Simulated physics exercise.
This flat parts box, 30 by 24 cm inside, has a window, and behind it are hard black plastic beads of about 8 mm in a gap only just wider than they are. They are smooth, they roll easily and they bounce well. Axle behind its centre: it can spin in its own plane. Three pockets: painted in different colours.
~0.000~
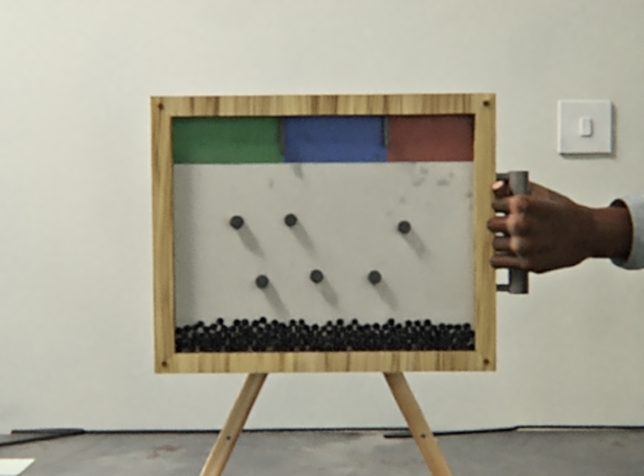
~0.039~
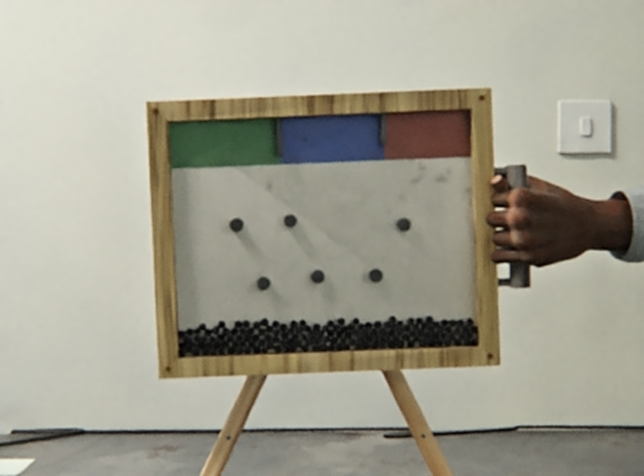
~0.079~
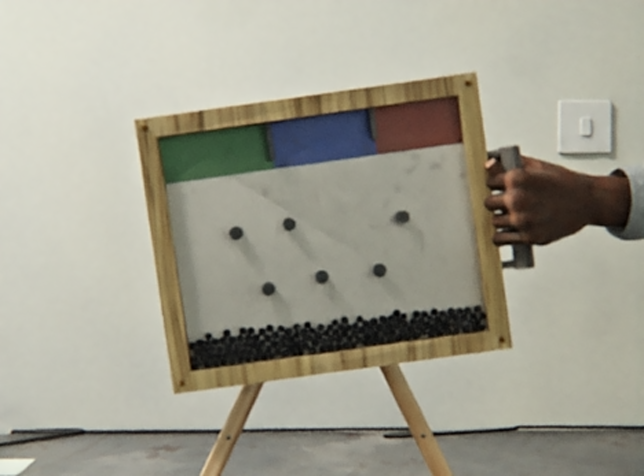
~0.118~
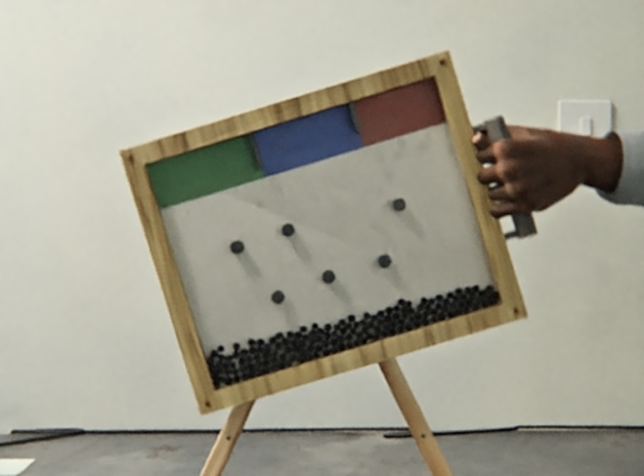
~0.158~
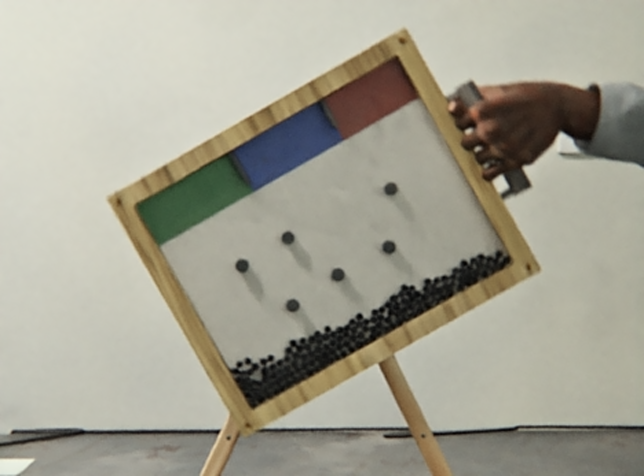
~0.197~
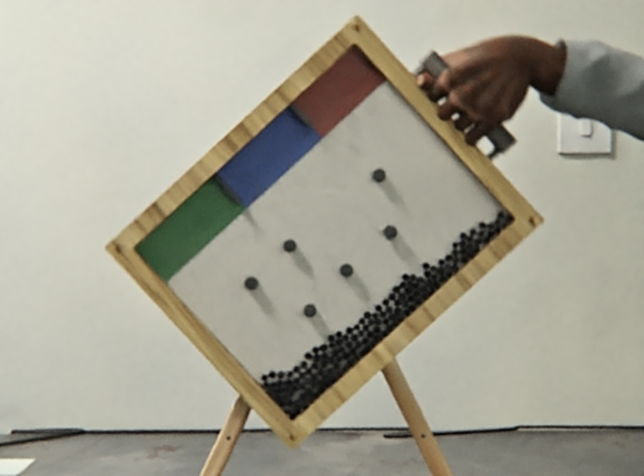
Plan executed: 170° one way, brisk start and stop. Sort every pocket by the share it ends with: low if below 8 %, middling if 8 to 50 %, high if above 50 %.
Red pocket: Low; blue pocket: Middling; green pocket: High.
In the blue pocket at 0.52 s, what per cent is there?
Share: Close to 0 percent.
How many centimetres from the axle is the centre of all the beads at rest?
About 7 cm right and 10 cm below.
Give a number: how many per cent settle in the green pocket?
Roughly 55 per cent.
After 0.36 s, it stands 96° anticlockwise; the beads' middle is 9 cm right of and 6 cm below the centre; nothing in the marked areas.
After 0.52 s, it stands 149° anticlockwise; the beads' middle is 9 cm right of and 6 cm below the centre; green 25 %.
After 0.65 s, it stands 170° anticlockwise; the beads' middle is 9 cm right of and 7 cm below the centre; blue 5 %, green 50 %.
All still by 2.0 s, it stands 170° anticlockwise; red 0 %, blue 15 %, green 55 %, elsewhere 30 %.
